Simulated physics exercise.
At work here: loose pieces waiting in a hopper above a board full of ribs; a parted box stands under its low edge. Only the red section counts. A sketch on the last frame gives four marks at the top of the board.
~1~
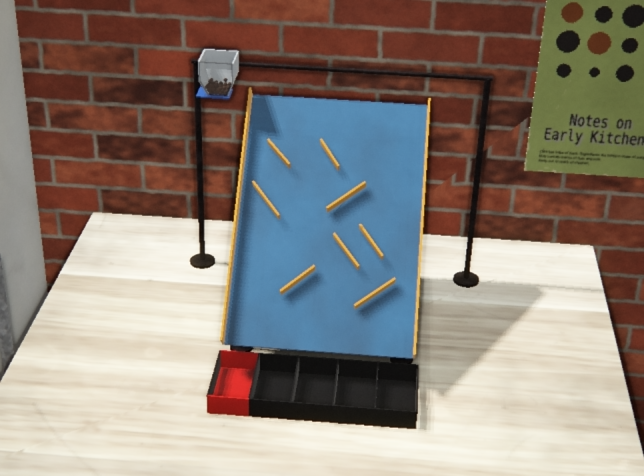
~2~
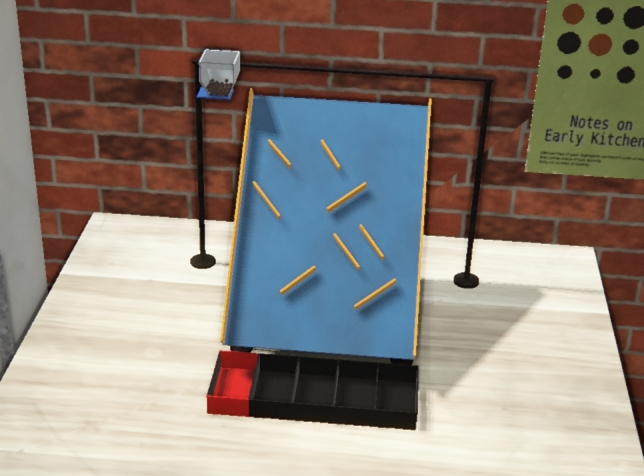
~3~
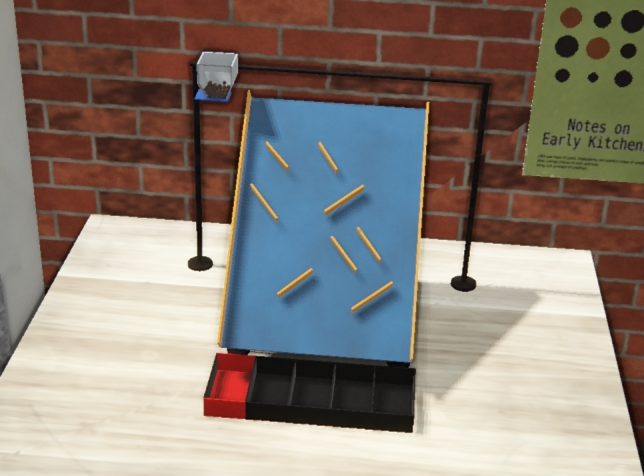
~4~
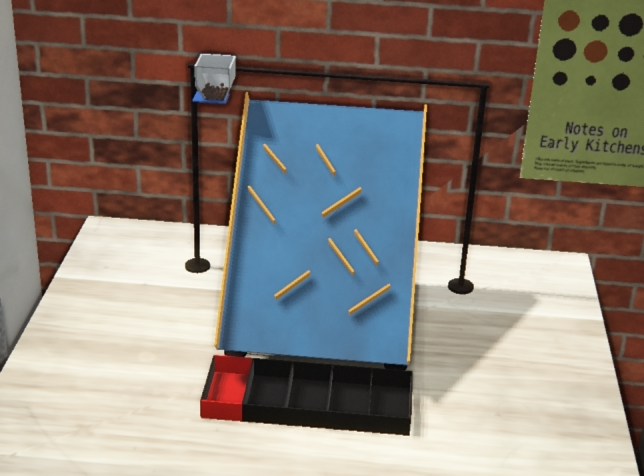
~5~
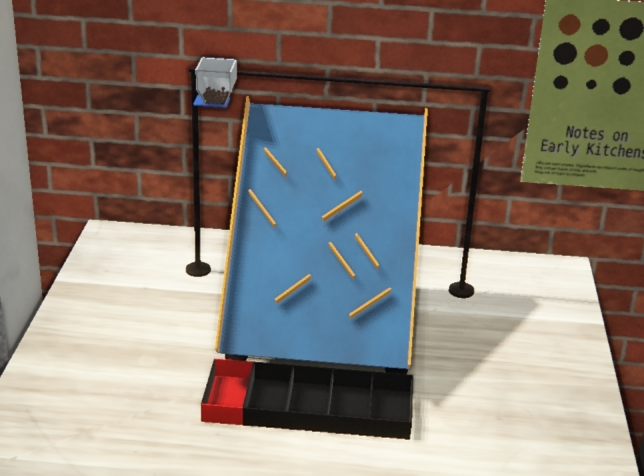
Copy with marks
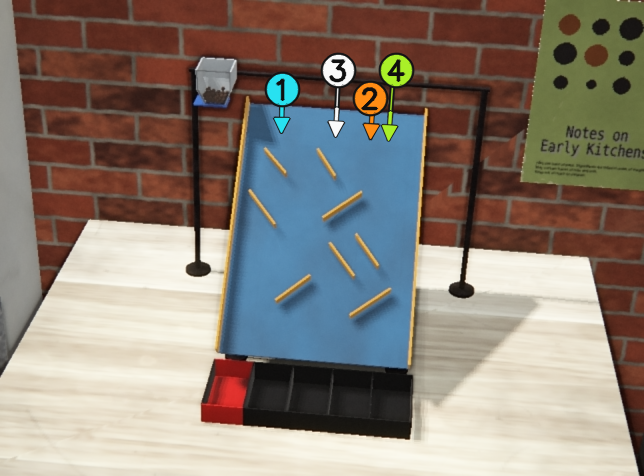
A tilted blue board with short orange ribs stood above a divided box with a red left section, while a small hopper of dark bits stayed still at upper left; only the view shifted slightly.
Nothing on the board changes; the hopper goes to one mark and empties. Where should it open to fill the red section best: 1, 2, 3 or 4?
3.
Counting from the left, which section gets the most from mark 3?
The first from the left.
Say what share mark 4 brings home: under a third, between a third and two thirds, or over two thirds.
Under a third.
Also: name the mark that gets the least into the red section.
Here it is mark 4.
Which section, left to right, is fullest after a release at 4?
It is the fifth one.
On the marked copy, mark 1 meets the board at (281, 127); mark 2 meets the board at (370, 133); mark 3 meets the board at (335, 131); mark 4 meets the board at (388, 135).
With 1, roughly a third in the red section, roughly half in other sections, roughly a quarter outside the box.
With 2, roughly a quarter in the red section, roughly half in other sections, about a tenth outside the box.
With 3, roughly two thirds in the red section, roughly a quarter in other sections, about a tenth outside the box.
With 4, about a tenth in the red section, the larger part in other sections, about a tenth outside the box.
